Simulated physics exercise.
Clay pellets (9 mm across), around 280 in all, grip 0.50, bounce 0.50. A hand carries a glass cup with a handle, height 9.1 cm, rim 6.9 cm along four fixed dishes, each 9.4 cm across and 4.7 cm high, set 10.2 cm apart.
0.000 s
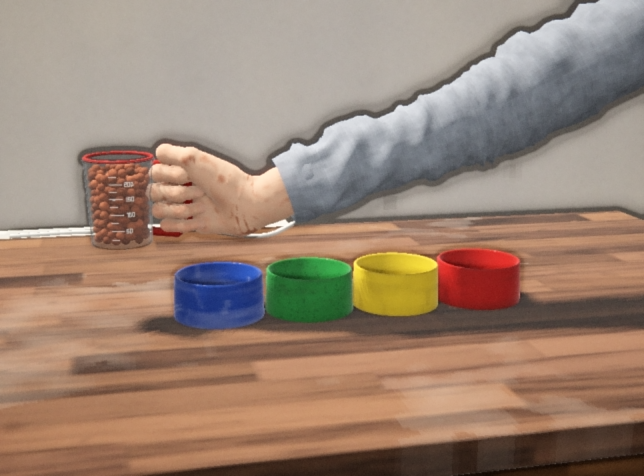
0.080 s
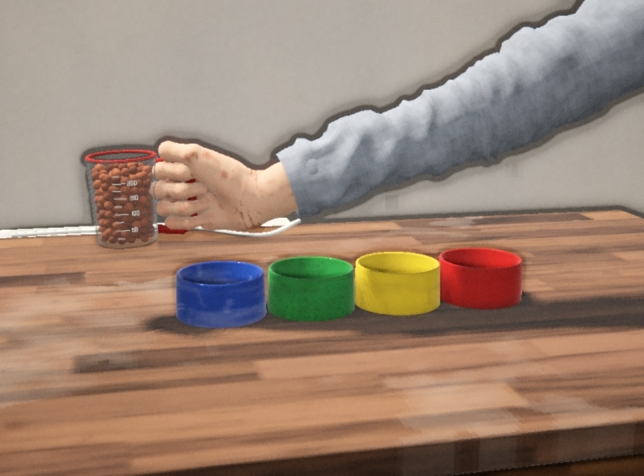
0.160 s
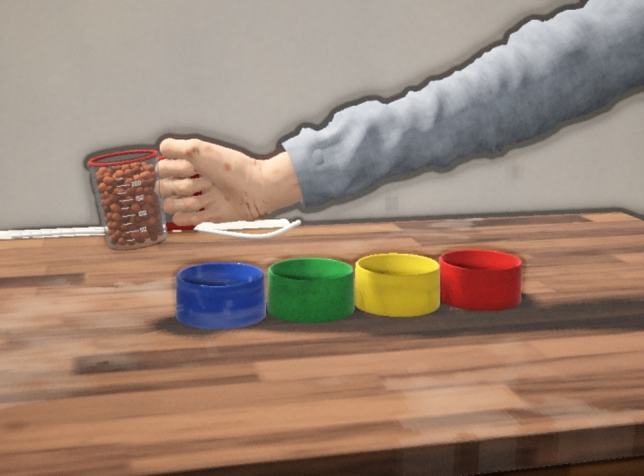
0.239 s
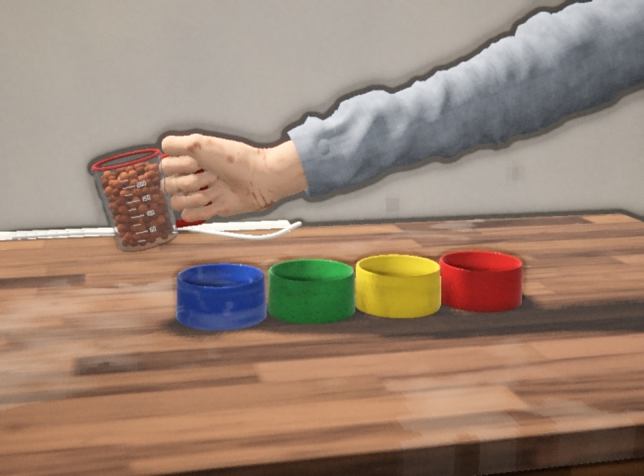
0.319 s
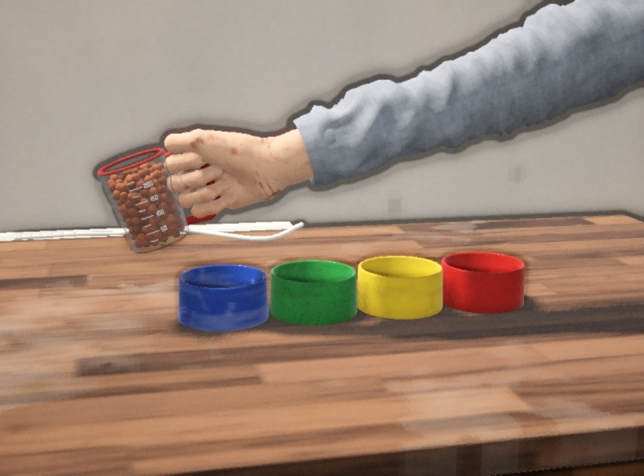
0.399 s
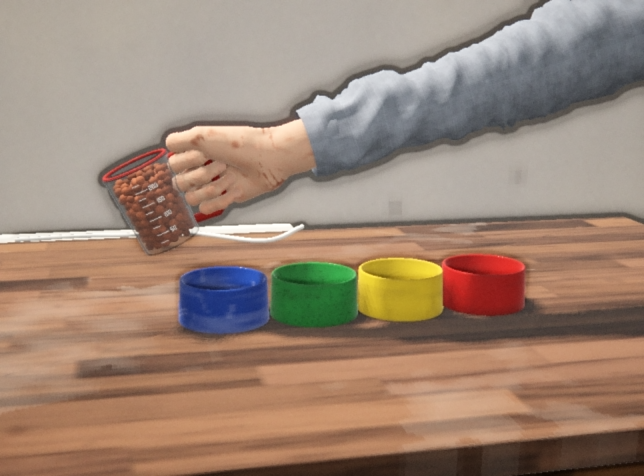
In the video, a hand holds a clear cup of small reddish-brown pellets beyond a row of blue, green, yellow and red dishes on a wooden table, then gradually tilts it to the left while shifting it slightly right.
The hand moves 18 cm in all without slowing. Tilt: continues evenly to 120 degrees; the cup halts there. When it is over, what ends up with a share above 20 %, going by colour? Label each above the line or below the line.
Red: Below the line; blue: Above the line; green: Below the line; yellow: Below the line; counter: Below the line.
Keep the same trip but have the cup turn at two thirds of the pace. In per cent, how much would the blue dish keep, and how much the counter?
Blue 100; counter 0.
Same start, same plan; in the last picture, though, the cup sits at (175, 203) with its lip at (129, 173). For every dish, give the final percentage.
Red 0; blue 100; green 0; yellow 0.
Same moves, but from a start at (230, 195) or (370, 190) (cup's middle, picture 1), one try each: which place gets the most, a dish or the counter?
First try: Green; second try: Red.
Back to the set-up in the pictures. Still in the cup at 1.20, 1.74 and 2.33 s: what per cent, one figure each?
It goes roughly like this: 100, 50, 0 per cent.
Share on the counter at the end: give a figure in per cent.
Around 5 percent, I'd guess.
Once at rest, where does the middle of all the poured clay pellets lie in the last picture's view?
Roughly (221, 298).
After 1.20 s, tilt 82 degrees; cup holds 100 %.
After 1.74 s, tilt 119 degrees; cup holds 50 %, blue 45 %.
After 2.33 s, tilt 120 degrees; cup holds 0 %, blue 95 %.
In the end, at 2.6 s, red 0 %, blue 95 %, green 0 %, yellow 0 %, counter 5 %.
